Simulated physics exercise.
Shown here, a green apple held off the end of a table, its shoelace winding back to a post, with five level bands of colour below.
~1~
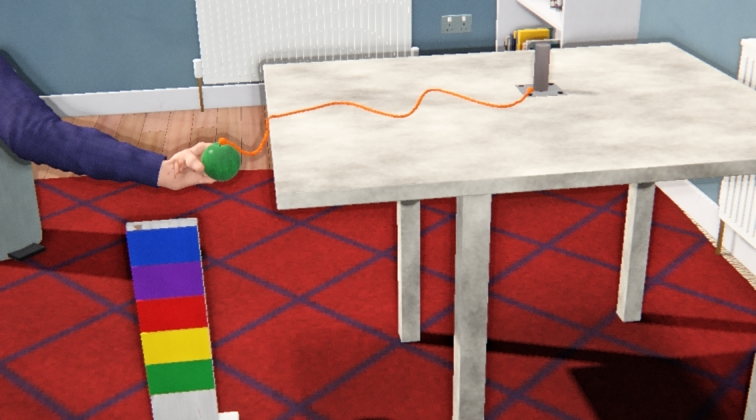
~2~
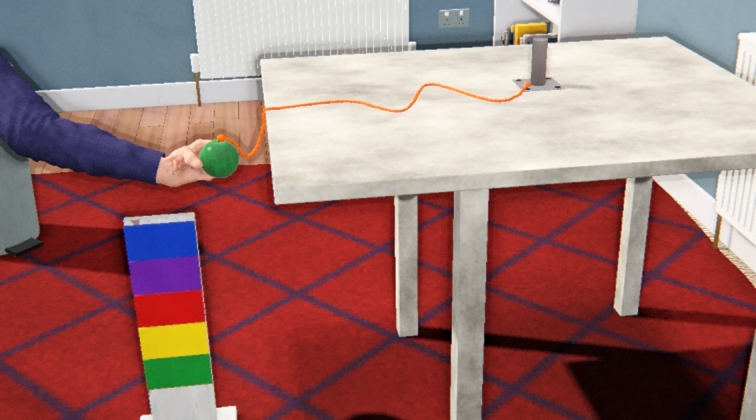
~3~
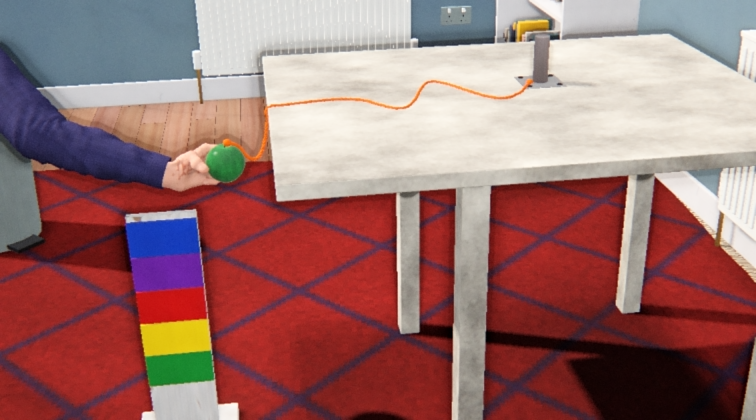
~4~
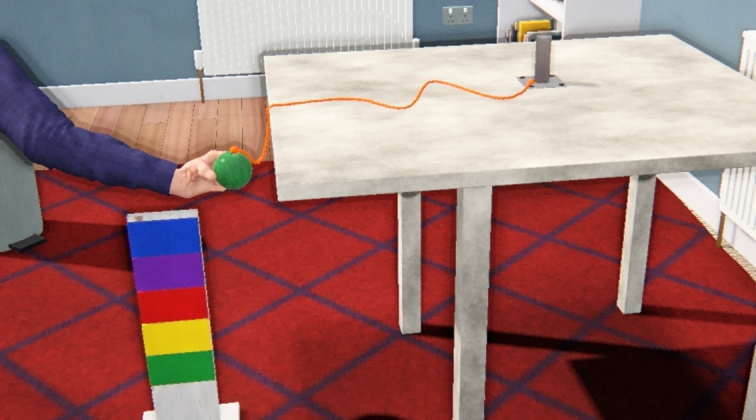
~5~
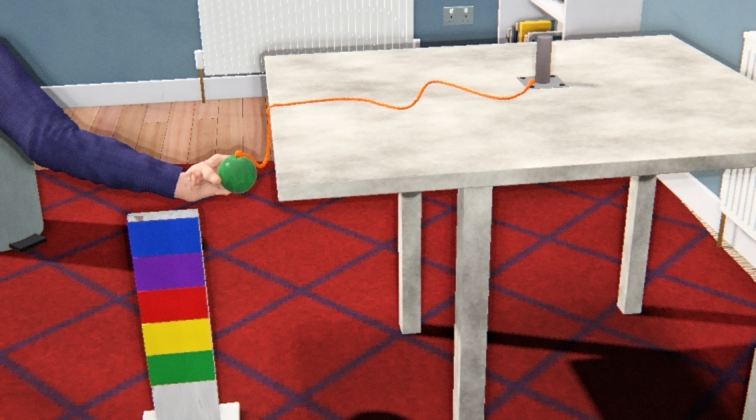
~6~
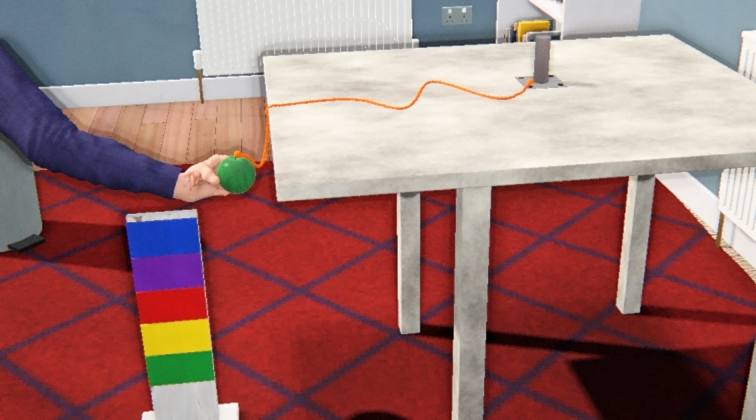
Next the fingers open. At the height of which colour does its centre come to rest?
Its centre hangs level with the yellow band.
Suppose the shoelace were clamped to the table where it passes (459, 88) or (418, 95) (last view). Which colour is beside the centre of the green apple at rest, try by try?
Try by try: Red; purple.
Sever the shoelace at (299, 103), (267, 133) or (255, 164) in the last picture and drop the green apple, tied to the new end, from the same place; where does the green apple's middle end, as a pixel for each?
In that order: (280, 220), (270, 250) and (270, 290).
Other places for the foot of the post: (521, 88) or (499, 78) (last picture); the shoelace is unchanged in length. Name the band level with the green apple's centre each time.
One after the other, green; green.
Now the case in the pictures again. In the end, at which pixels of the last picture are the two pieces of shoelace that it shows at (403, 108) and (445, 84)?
About (287, 104), and the other about (395, 94).
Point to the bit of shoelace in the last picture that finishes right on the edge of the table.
At (386, 107), roughly.
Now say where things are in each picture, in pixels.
In the first frame, green apple (221, 162); blue (164, 247); purple (168, 282); red (172, 315); yellow (176, 347); green (180, 378).
In the second frame, green apple (220, 159); shoelace through (514, 97) (451, 89) (415, 101) (357, 102) (273, 109).
In the third frame, green apple (226, 163).
In the fourth frame, green apple (233, 170); shoelace through (518, 95) (455, 86) (418, 98) (359, 100) (274, 107).
In the fifth frame, green apple (237, 174).
In the sixth frame, green apple (237, 174); shoelace through (517, 95) (454, 86) (417, 98) (358, 100) (273, 107).
Soon after, apple near (313, 313); level with yellow.
After that, apple near (265, 317); level with yellow.
In the end, apple near (285, 318); level with yellow. Its middle rests at the yellow band.
